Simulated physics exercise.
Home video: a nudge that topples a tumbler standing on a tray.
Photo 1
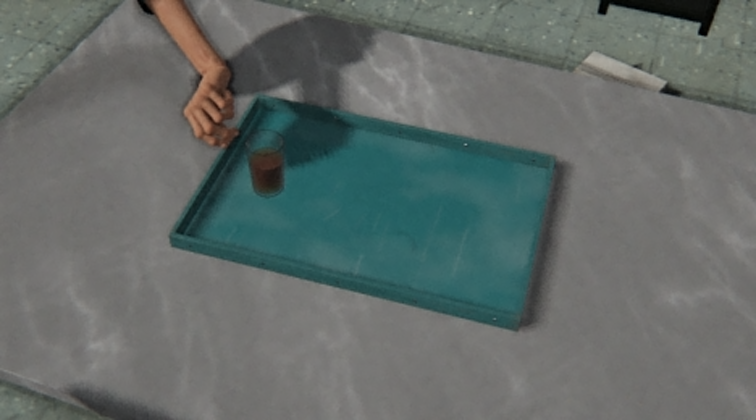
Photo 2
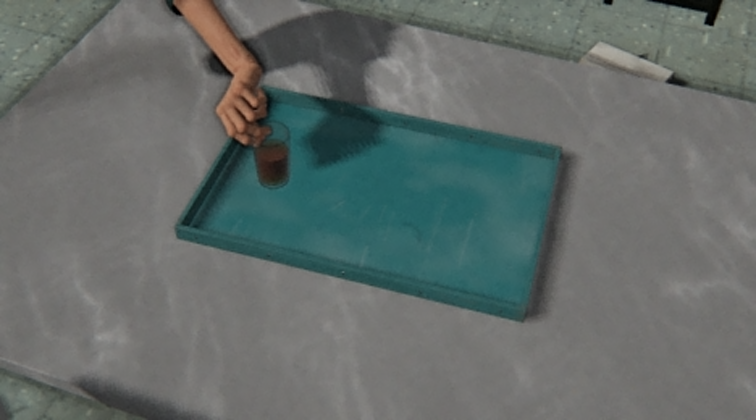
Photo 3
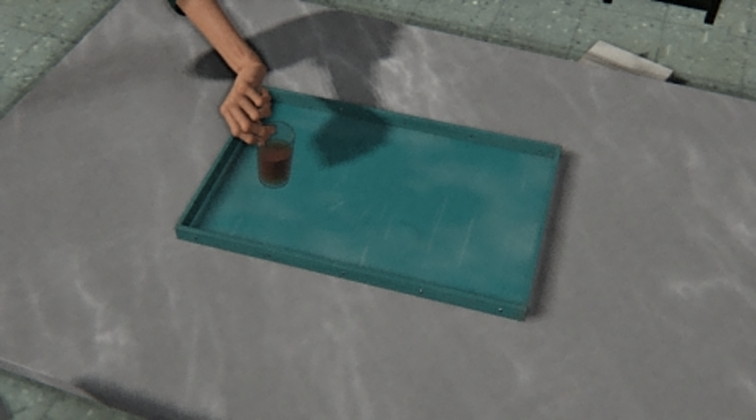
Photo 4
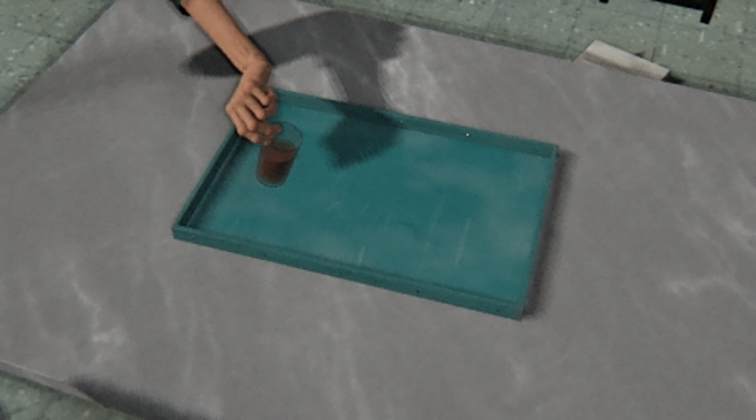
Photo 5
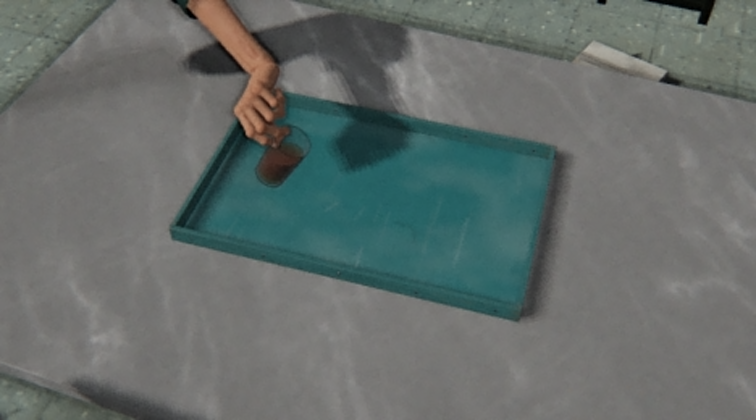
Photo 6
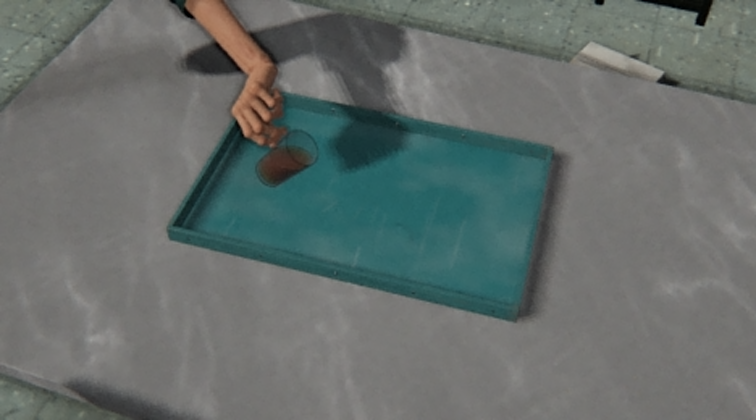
A hand pushes a glass of brown liquid on a teal tray, tilting it rightward.
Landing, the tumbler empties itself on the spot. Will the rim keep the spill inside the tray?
Yes: Sure enough, the spill will remain on the tray.
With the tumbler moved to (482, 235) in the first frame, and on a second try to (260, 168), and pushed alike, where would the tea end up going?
In the first try it escapes from the tray; in the second it keeps within the tray.
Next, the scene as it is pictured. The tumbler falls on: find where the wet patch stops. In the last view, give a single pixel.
I'd put the tip of it near (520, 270) in the last view.
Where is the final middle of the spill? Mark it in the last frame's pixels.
Near (457, 228).
Soon after, the tumbler lies in the tray; the puddle covers about as much as a plate; all of it is inside the rim.
Later, the puddle covers about as much as a tray; all of it is inside the rim.
In the end, the puddle covers about as much as a tray; all of it is inside the rim.
